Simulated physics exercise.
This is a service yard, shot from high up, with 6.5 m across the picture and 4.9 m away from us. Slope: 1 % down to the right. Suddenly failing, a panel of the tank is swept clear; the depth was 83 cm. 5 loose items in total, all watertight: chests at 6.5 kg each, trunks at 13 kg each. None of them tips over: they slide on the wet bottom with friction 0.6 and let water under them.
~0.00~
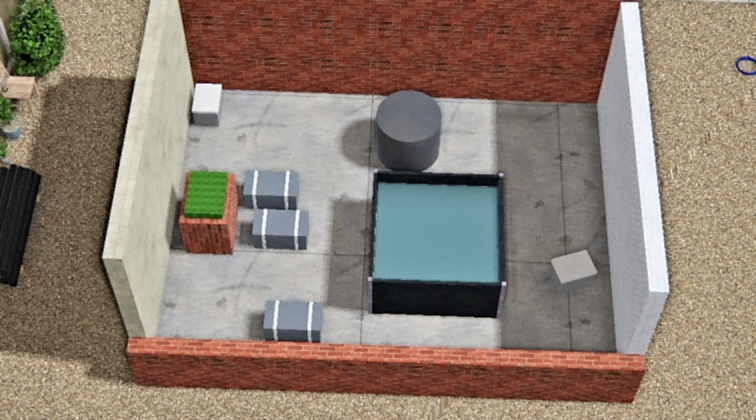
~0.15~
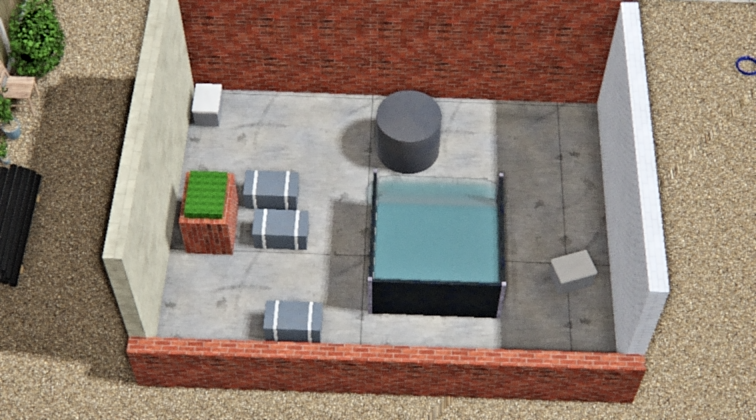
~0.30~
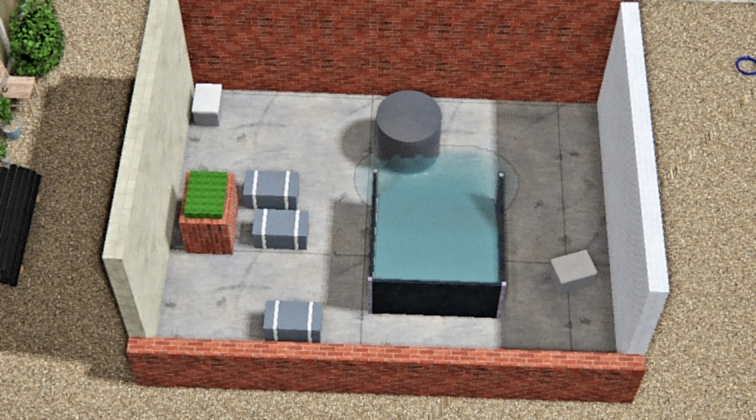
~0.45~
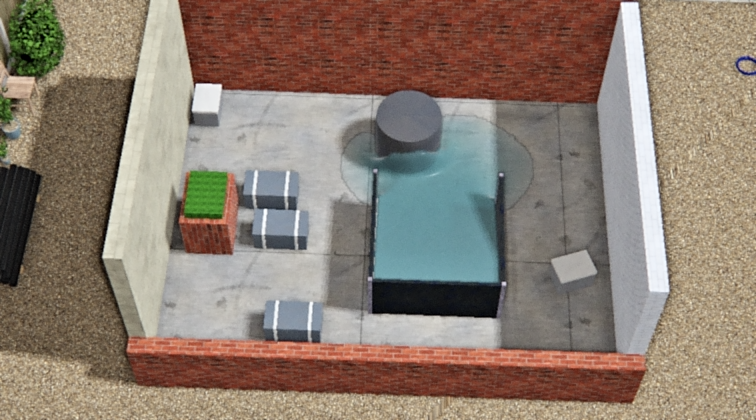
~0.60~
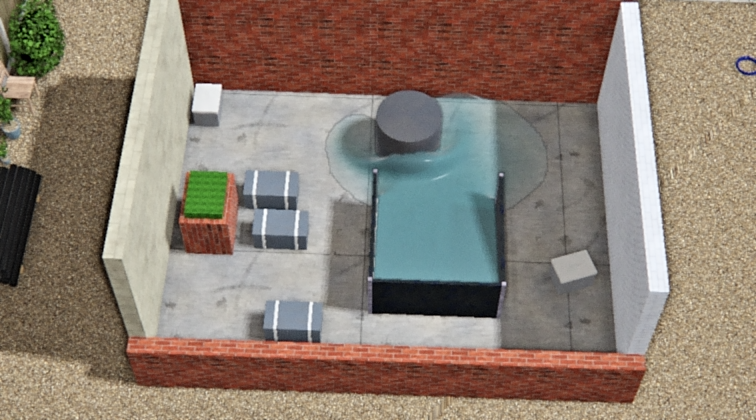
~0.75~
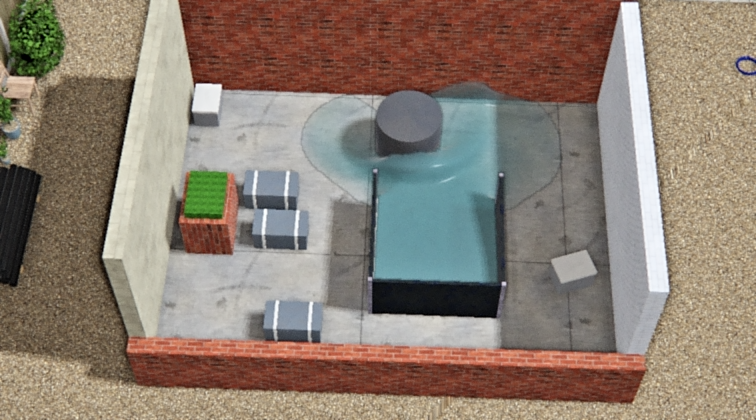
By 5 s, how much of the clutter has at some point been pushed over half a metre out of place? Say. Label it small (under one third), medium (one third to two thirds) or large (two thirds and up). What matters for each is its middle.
Large.
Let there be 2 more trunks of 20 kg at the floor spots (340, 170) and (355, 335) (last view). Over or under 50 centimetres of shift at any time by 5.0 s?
Result, in sequence: Exceeded / not exceeded.
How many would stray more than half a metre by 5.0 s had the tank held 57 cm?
It would come to 2 of them.
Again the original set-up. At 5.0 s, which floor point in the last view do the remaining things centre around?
I'd say about (298, 275) in the last view.
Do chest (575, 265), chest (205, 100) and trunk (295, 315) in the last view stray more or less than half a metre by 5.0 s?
Well, in turn that's topping it, topping it, not reaching it.
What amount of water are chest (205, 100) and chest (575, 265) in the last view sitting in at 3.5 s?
About 14 and 11 cm.
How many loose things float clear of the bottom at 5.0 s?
Total: 4.
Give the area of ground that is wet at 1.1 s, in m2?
Close to 13 m2, I'd say.
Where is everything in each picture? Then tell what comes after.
A chest at (574, 266) rests on the ground; a trunk at (293, 315) rests on the ground; 3.1 m2 under water; 0 of 5 have shifted, in the first picture.
A chest at (574, 266) rests on the ground; a trunk at (293, 315), on the bottom; 4.2 m2 under water; 0 of 5 have shifted, in the second picture.
A chest at (574, 266) rests on the ground; a trunk at (293, 315) rests on the ground; 5.3 m2 under water; 0 of 5 have shifted, in the third picture.
A chest at (574, 266), on the bottom; a trunk at (293, 315) rests on the ground; water covers 6.6 m2; 0 of 5 have shifted, in the fourth picture.
A chest at (574, 266) rests on the ground; a trunk at (293, 315), on the bottom; water covers 8.1 m2; 0 of 5 have shifted, in the fifth picture.
A chest at (574, 266) rests on the ground; a trunk at (293, 315), on the bottom; 9.4 m2 under water; 0 of 5 have shifted, in the sixth picture.
After 1.1 s 0 of 5 are over 50 cm from their spots; 0 afloat.
After 2.2 s 0 of 5 are over 50 cm from their spots; 2 afloat.
After 3.5 s 2 of 5 are over 50 cm from their spots; 2 afloat.
After 5.0 s 4 of 5 are over 50 cm from their spots, and 4 have been at some point; 4 afloat.
